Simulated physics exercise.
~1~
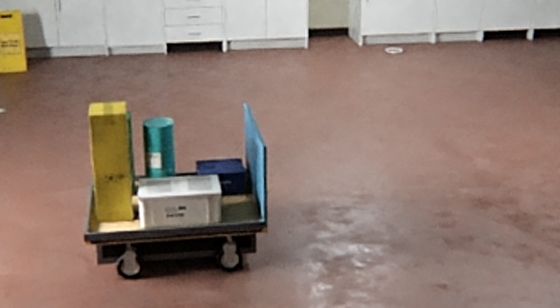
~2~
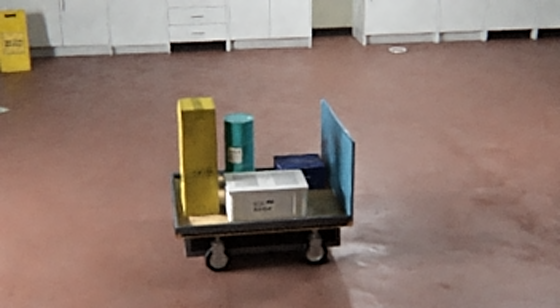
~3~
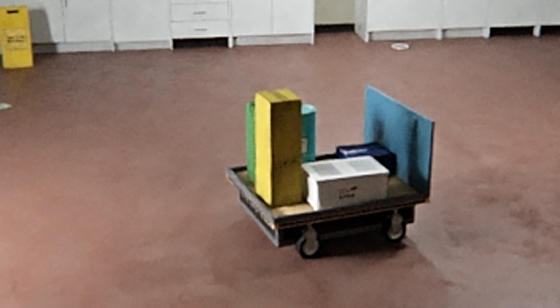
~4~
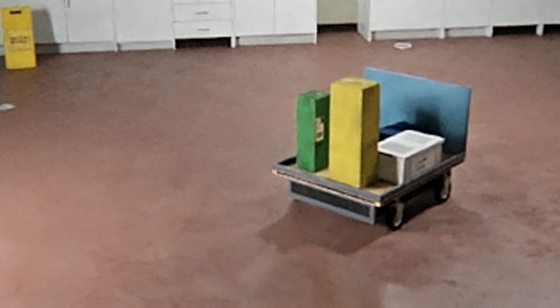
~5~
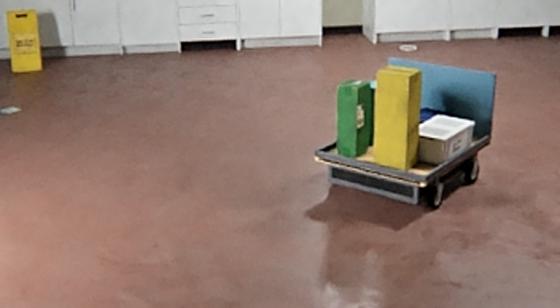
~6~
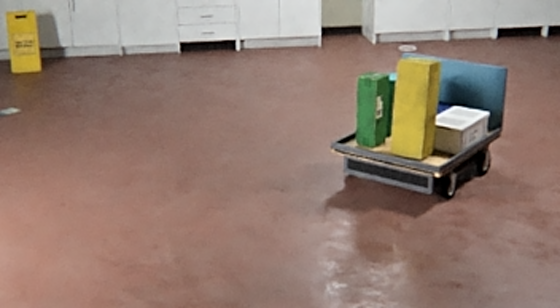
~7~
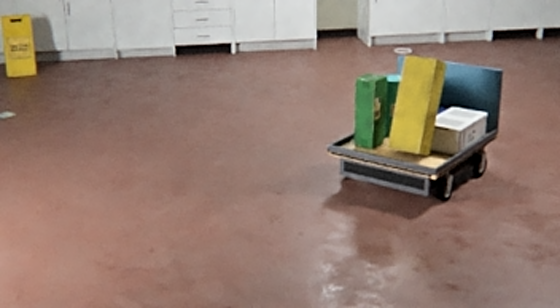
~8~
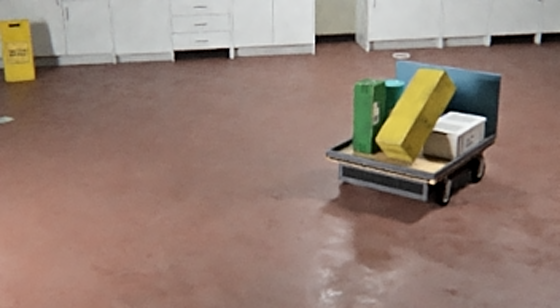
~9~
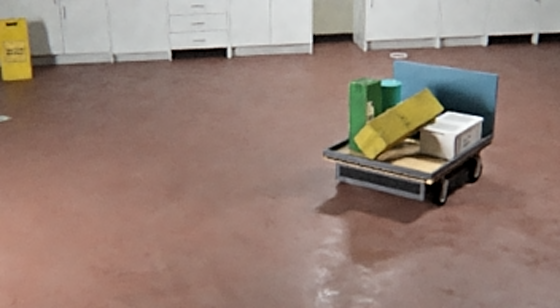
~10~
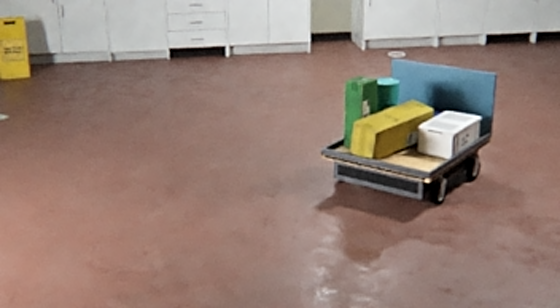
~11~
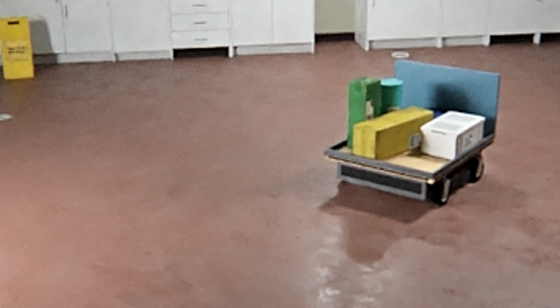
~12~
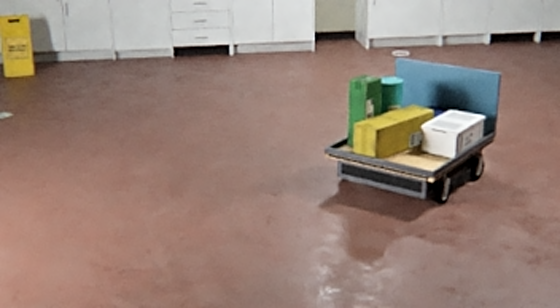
Delivery cart carrying boxes and a canister rolling right across a reddish floor, turning and stopping as the yellow box topples onto its side.
